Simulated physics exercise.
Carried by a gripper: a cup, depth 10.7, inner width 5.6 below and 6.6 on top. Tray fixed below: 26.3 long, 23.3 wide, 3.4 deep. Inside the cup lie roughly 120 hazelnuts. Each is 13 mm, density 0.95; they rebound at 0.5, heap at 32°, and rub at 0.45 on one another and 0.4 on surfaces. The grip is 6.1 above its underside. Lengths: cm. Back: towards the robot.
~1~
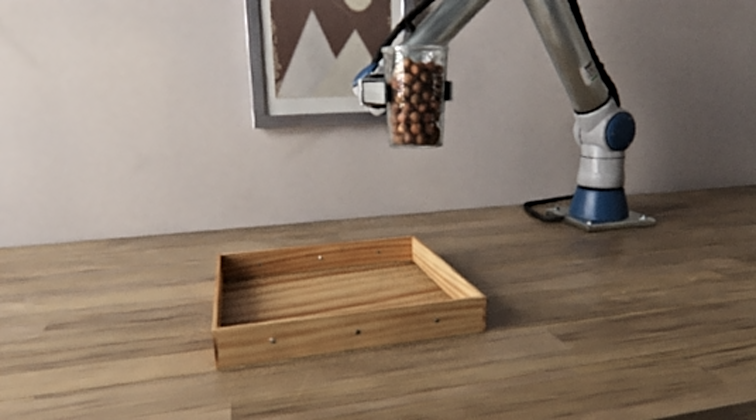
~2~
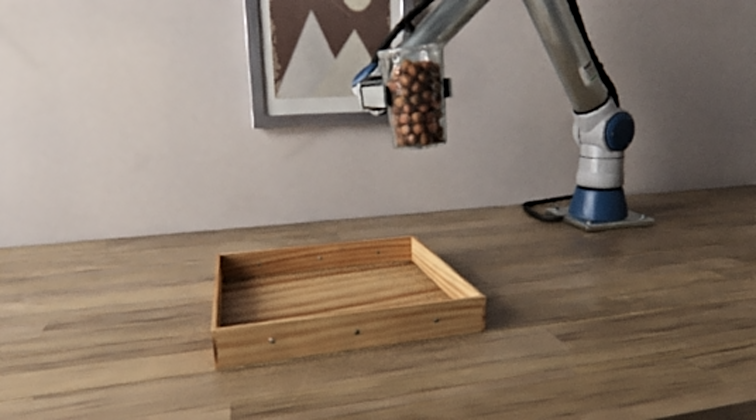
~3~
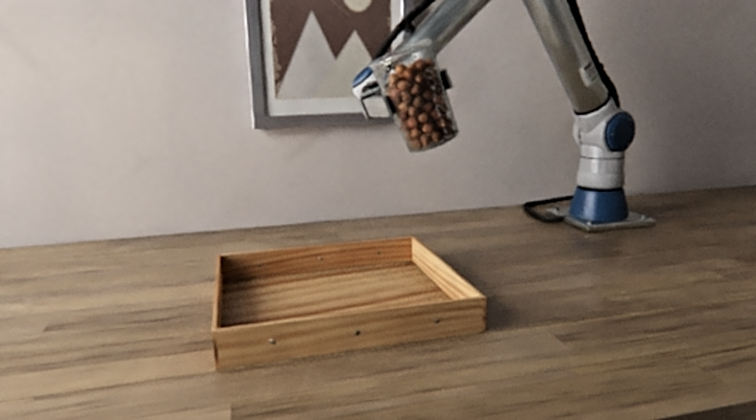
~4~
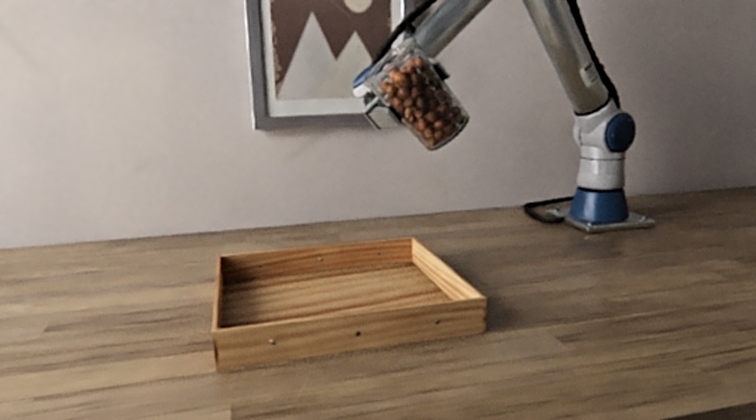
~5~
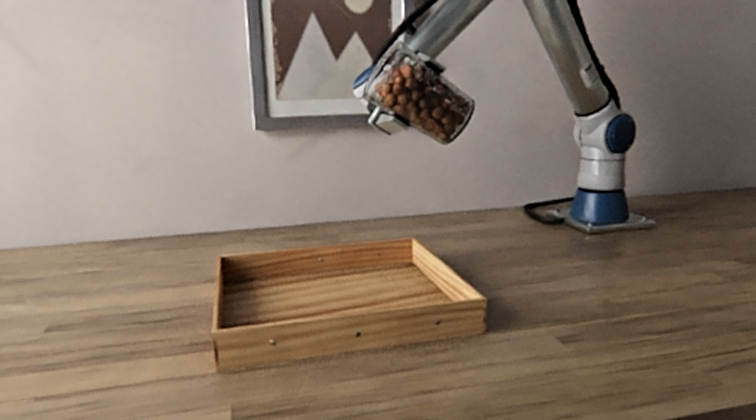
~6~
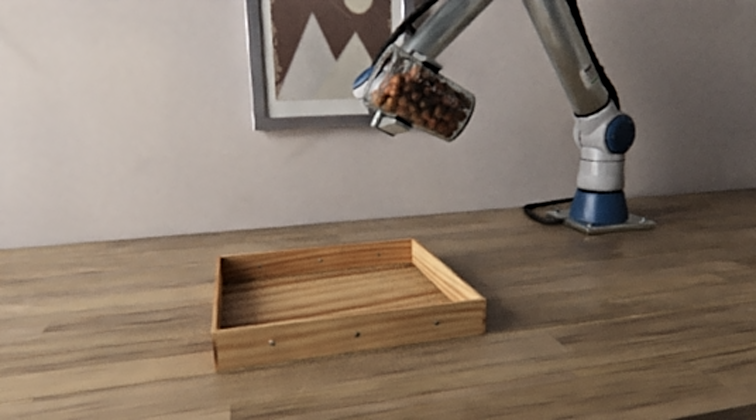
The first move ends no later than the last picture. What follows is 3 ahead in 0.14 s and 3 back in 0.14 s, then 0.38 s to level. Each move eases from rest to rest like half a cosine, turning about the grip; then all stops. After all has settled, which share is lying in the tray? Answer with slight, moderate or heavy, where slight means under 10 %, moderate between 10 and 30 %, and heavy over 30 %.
Slight, under 10 %.
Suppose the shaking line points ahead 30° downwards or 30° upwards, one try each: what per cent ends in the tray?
Try one gives about 0 in a hundred, try two about 0 in a hundred.
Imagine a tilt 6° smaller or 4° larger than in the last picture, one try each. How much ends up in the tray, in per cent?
They would come to near 0 and 0 per cent.
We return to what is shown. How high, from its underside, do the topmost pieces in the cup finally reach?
Around 10.0 cm up.
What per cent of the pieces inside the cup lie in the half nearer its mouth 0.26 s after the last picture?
50 per cent.
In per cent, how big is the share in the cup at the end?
About 100 %.
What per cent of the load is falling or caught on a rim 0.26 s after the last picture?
Around 0 per cent of the load.
Then, 0.26 s later, tilted 62° forward, highest piece 26 above the table; 115 in the cup.
Then, 0.53 s later, tilted 17° forward, highest piece 27 above the table; 114 in the cup, 1 in flight or on a rim.
Then, 0.86 s later, level, highest piece 28 above the table; 114 in the cup, 1 in the tray.
Then, 1.91 s later, level, highest piece 28 above the table; 114 in the cup, 1 in the tray.
At rest, 114 in the cup, 1 in the tray. That is 1 % in the tray.
